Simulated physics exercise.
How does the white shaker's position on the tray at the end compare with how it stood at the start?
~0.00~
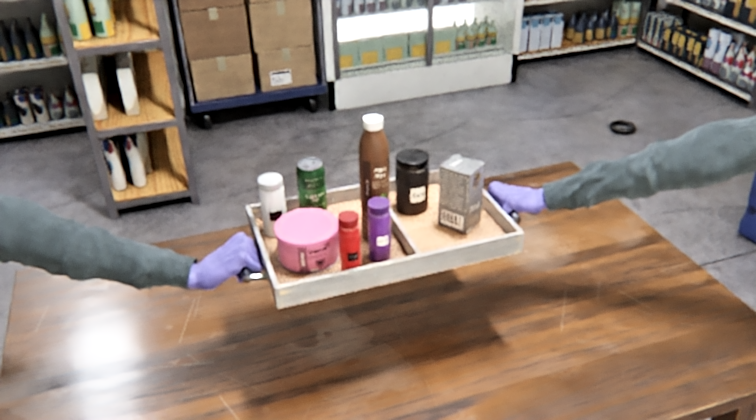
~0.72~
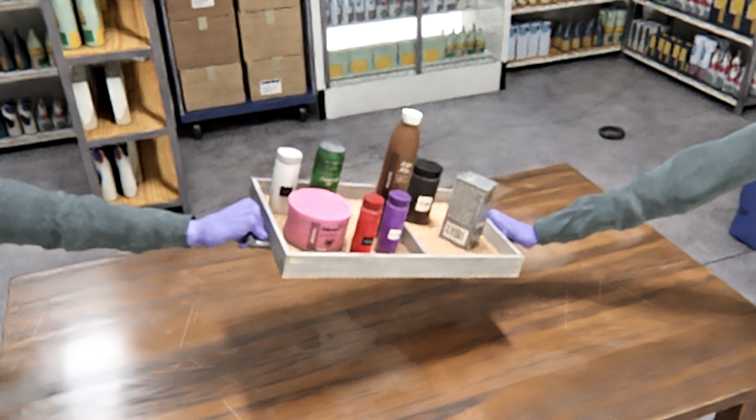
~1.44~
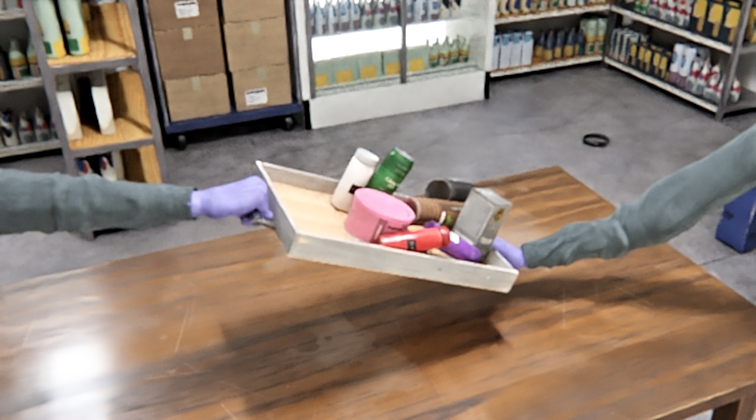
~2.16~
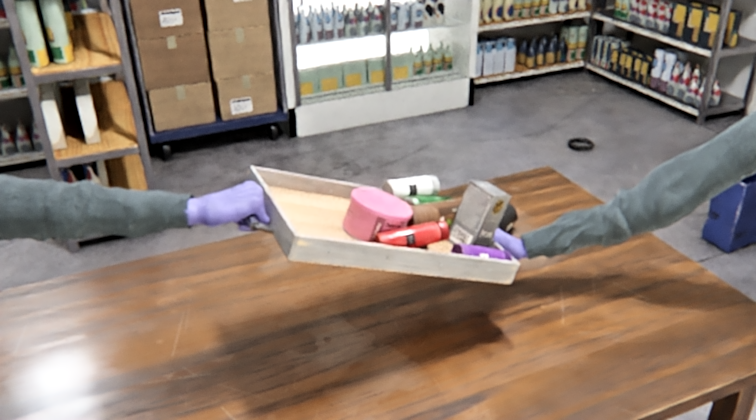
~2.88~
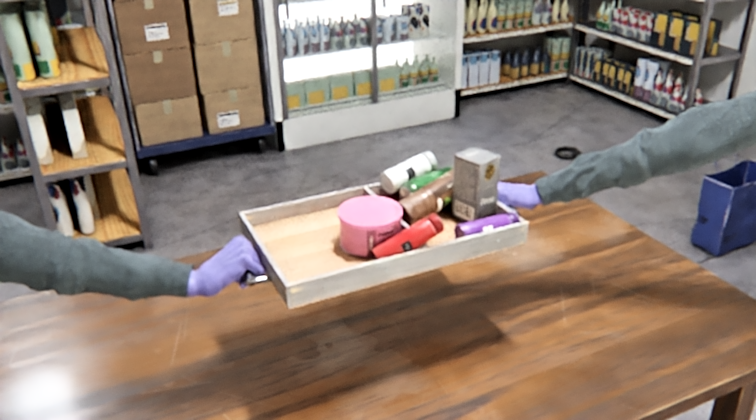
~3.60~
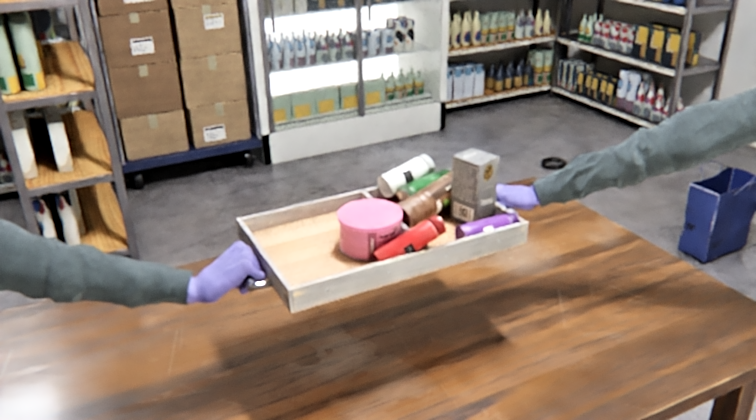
At the start the white shaker stands upright near the left end of the tray, and at the end it lies on its side further to the right.
